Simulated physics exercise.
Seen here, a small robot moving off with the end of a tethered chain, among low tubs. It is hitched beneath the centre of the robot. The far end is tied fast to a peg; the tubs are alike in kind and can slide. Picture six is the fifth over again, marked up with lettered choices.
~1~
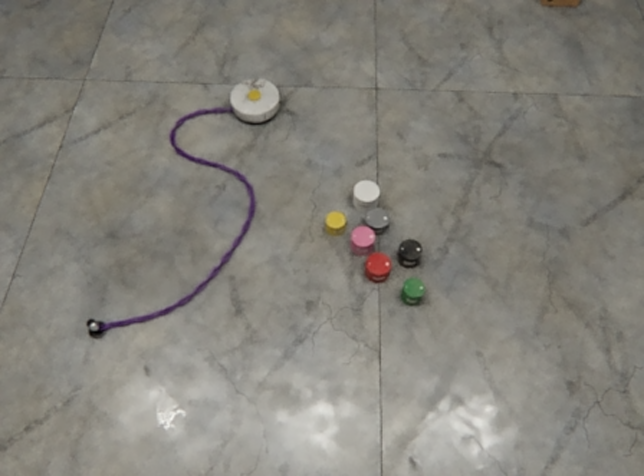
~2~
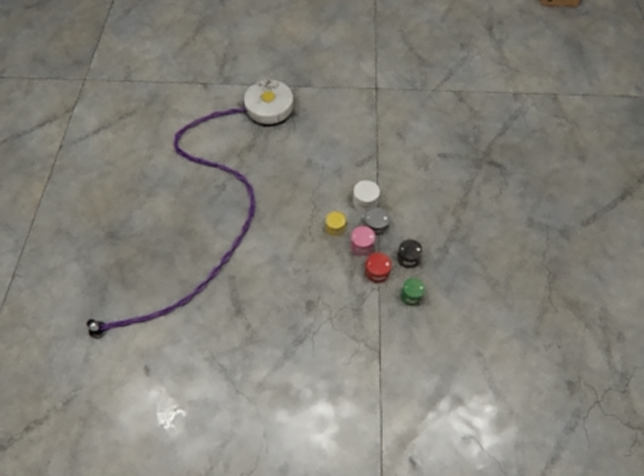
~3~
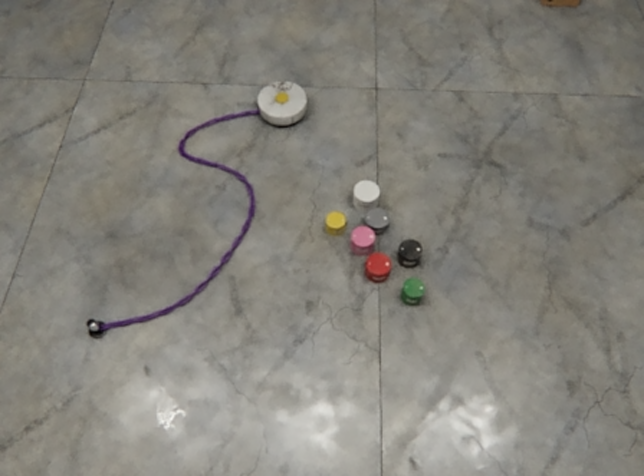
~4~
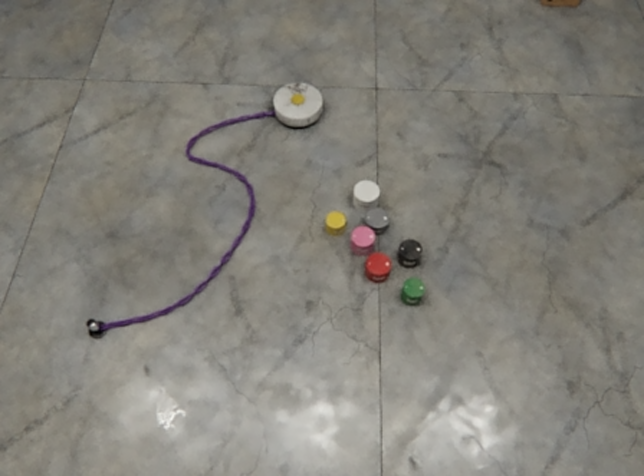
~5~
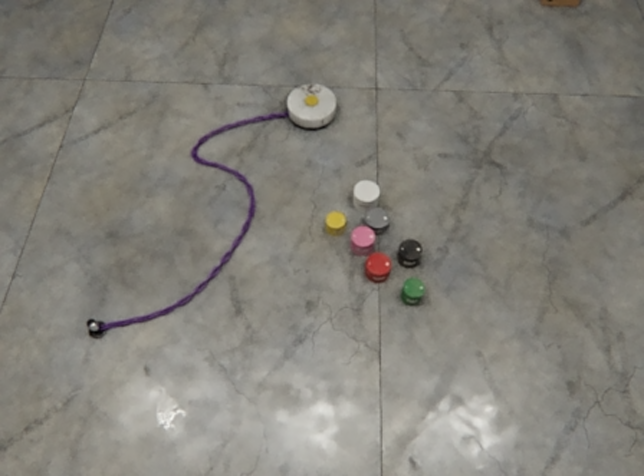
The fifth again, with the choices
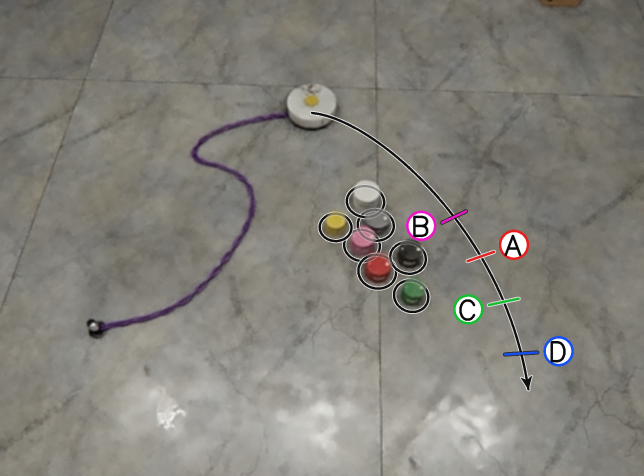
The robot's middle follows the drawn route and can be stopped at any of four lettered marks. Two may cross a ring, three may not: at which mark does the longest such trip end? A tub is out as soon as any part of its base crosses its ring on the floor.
Stop at C.
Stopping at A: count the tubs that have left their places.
By then, none.
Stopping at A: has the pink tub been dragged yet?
No.
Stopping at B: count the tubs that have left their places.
By then, none.
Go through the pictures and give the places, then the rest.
The first frame shows peg (95, 327); pink tub (363, 241); red tub (378, 268).
The second frame shows robot (269, 103); black tub (409, 254).
The third frame shows robot (283, 104); yellow tub (336, 224).
The fourth frame shows robot (298, 106); white tub (366, 196).
The fifth frame shows robot (312, 107); pink tub (363, 241); red tub (378, 268); black tub (409, 254).
On the marked copy, A at (481, 256); B at (454, 217); C at (504, 302); D at (521, 353); the route from (312, 113) via (449, 210) to (528, 390).
With C. Early on, robot (394, 148).
Further on, robot (460, 217).
At the end, robot (507, 298); grey tub (378, 225); white tub (365, 205); one over the rings.
As for the rest, A is within the limit but short; B is within the limit but short; D has four over the rings.
